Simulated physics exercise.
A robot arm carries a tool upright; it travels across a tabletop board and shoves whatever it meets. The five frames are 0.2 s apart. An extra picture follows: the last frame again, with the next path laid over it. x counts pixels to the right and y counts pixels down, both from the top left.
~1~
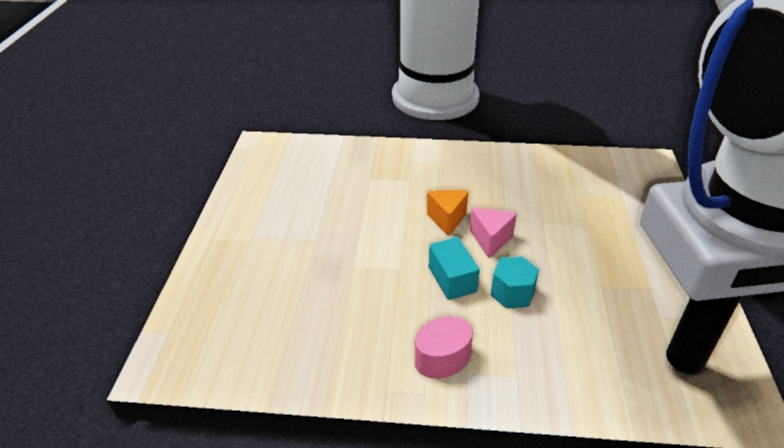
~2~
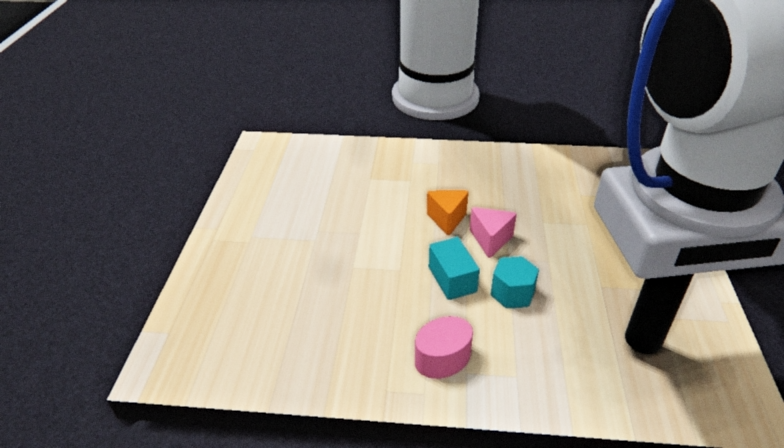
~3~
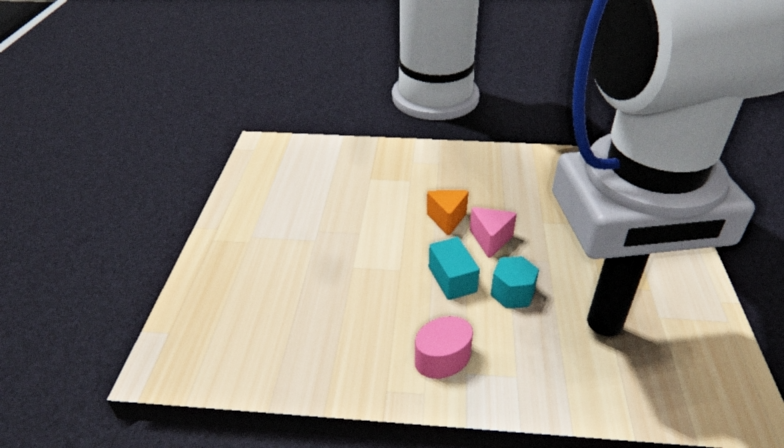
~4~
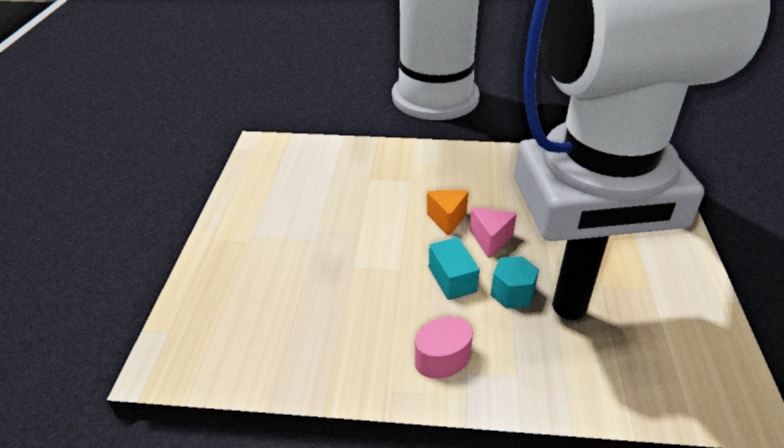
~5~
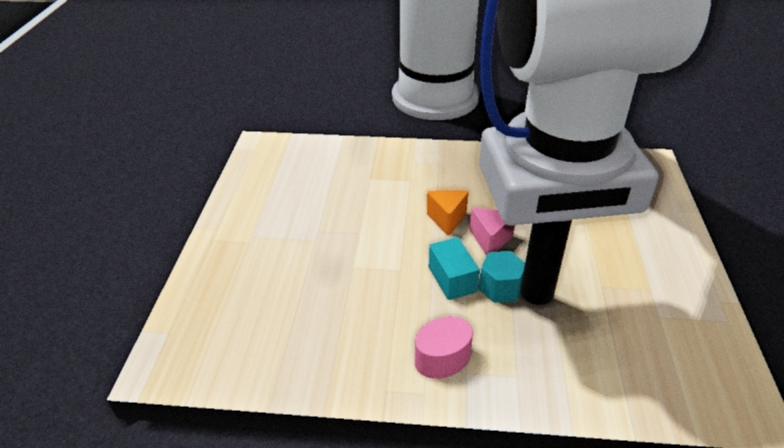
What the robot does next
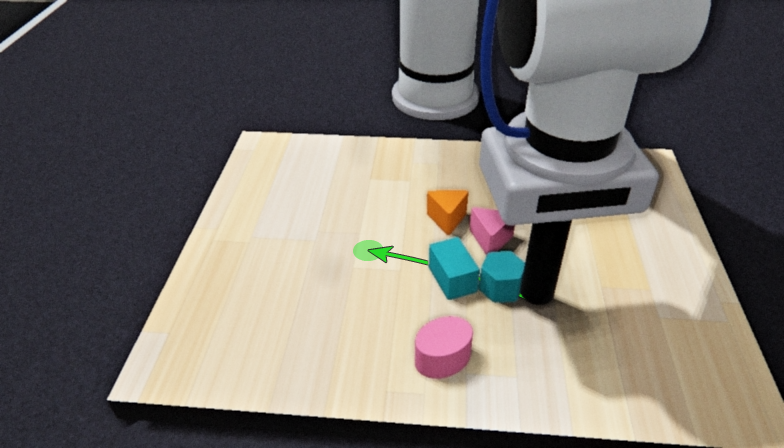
The video shows a robot arm with a black rod moving left across a wooden board holding five orange, pink and teal blocks. The rod reaches the teal six-sided block and nudges it slightly left, against the teal oblong.
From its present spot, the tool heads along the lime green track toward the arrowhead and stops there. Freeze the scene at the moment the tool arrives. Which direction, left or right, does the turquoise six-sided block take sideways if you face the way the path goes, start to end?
It shifts rightward.
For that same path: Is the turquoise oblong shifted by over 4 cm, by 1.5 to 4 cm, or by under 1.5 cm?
I reckon it covers more than 4 cm.
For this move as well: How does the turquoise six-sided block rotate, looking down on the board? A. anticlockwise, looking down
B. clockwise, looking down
I choose B.
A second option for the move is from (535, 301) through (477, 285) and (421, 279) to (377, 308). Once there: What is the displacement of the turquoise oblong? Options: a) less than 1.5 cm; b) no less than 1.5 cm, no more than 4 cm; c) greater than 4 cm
The one that fits is c, greater than 4 cm.
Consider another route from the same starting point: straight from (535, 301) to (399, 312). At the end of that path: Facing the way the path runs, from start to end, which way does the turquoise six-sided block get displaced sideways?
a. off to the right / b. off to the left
Option a.
The line goes from (535, 301) over (451, 269) to (368, 250).
The first path, step by step. One third of the way, tool at (479, 270); turquoise oblong at (407, 247); turquoise six-sided block at (447, 245).
Two thirds of the way, tool at (422, 253); turquoise oblong at (365, 243), turned 15° anticlockwise; turquoise six-sided block at (392, 227).
At the end, tool at (368, 242); turquoise oblong at (347, 246), turned 40° anticlockwise; pink triangular piece unmoved; turquoise six-sided block at (347, 210), turned 35° clockwise.
